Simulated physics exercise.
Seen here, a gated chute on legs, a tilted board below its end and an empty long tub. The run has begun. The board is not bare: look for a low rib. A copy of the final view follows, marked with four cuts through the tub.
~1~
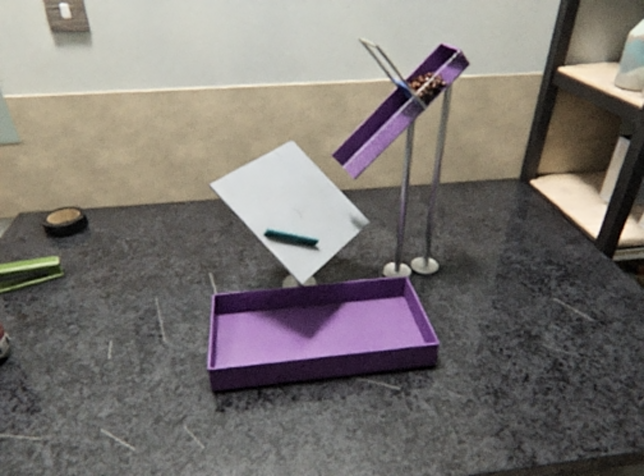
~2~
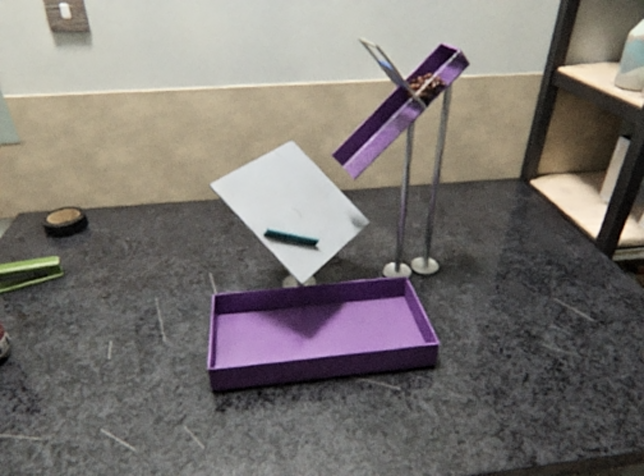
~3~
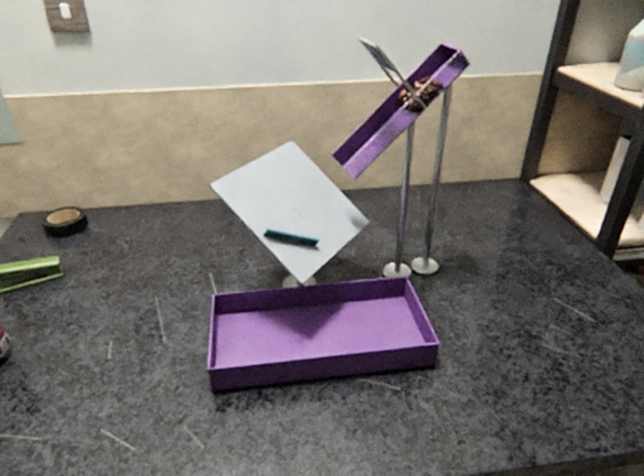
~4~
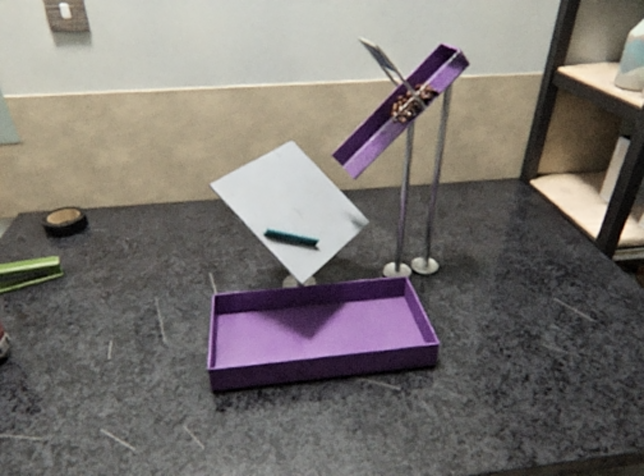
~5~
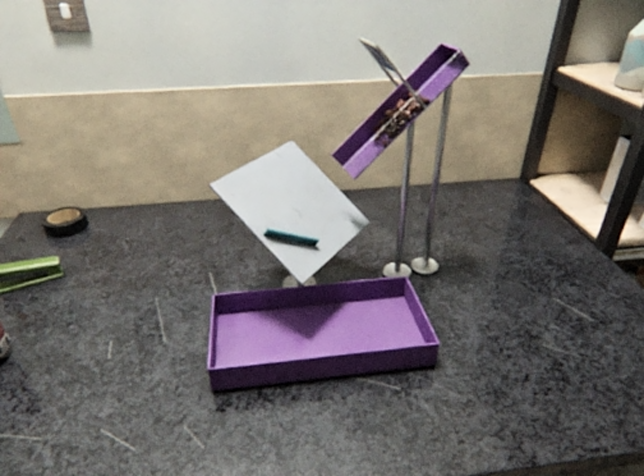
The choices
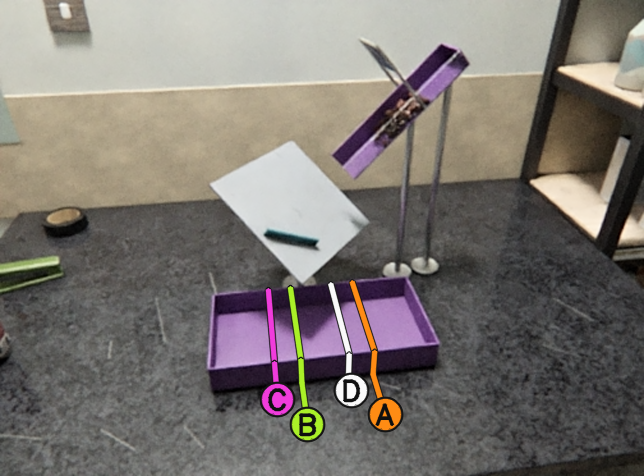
A purple chute on thin legs stands over a tilted white board and empty purple tub, small brown pieces sliding down it.
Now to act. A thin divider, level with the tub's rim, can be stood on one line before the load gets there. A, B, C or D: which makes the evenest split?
A works best here.
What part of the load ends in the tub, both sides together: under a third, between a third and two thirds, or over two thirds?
It is over two thirds.
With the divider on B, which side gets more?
Right.
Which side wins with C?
More lands on the right.
On the marked copy, line A crosses the front rim at (374, 350); line B crosses the front rim at (300, 359); line C crosses the front rim at (274, 361); line D crosses the front rim at (348, 353).
With A, of what is caught, roughly half on the left of the divider, roughly half on the right.
With B, of what is caught, not one piece on the left of the divider, every piece on the right.
With C, of what is caught, not one piece on the left of the divider, every piece on the right.
With D, of what is caught, about a tenth on the left of the divider, almost all on the right.
